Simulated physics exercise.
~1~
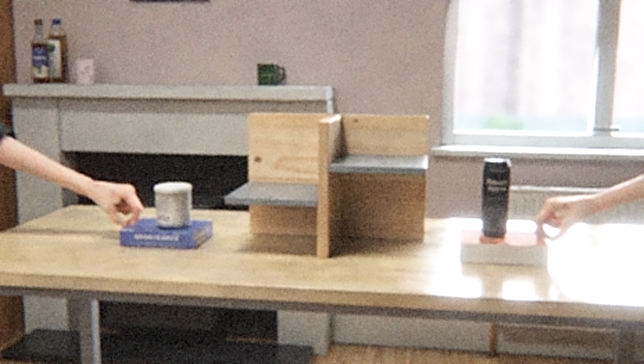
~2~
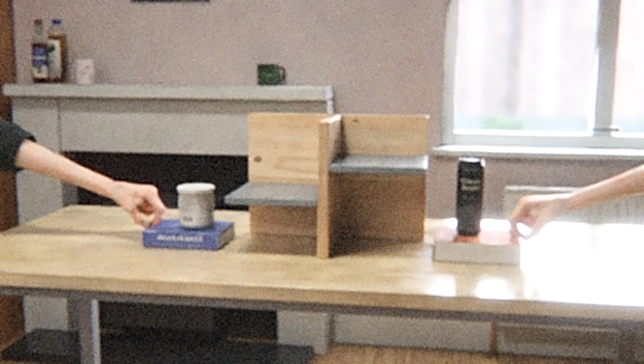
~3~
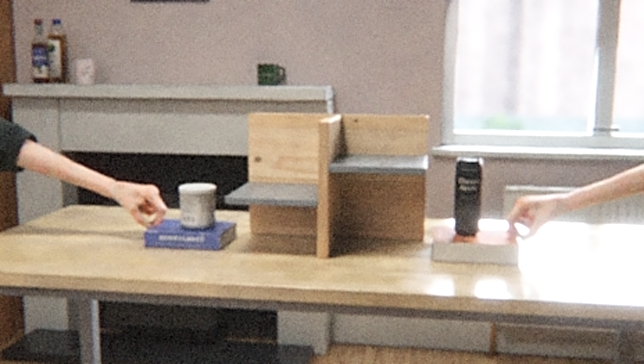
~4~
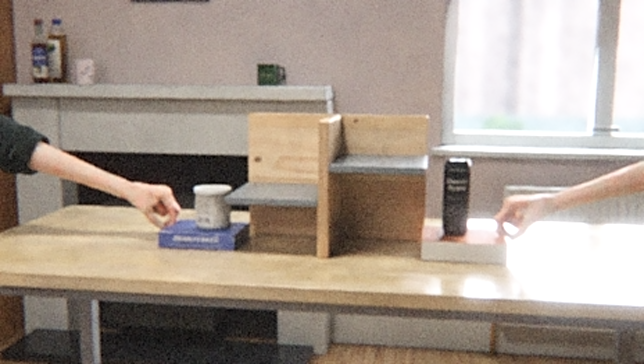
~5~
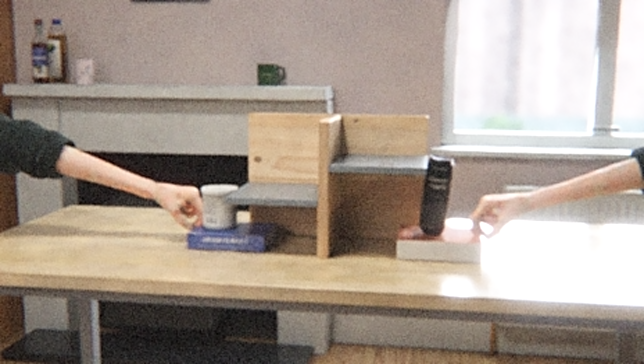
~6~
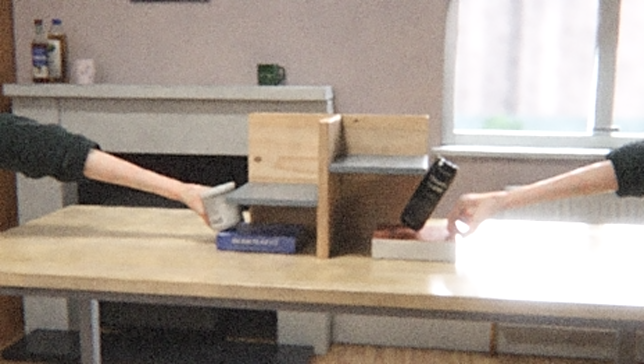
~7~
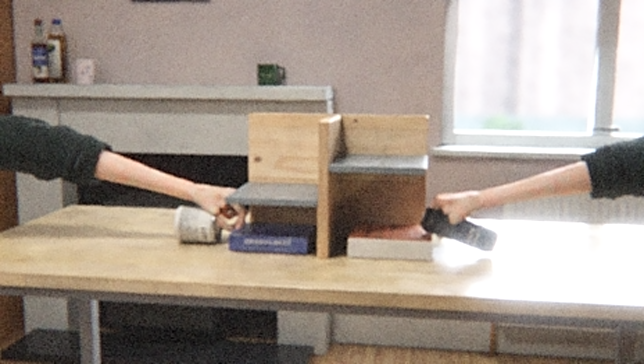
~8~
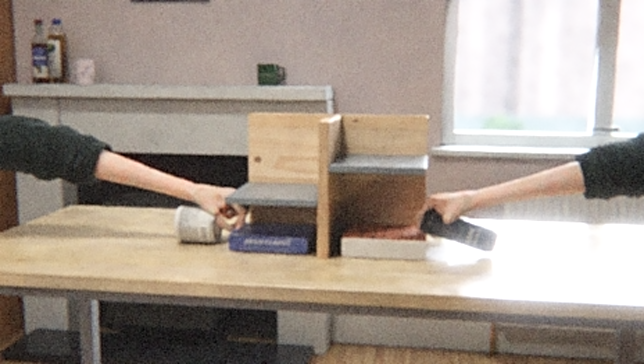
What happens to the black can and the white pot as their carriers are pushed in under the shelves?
Both strike the stand's shelves, so the black can and the white pot tip over and are scraped off the book and the box.
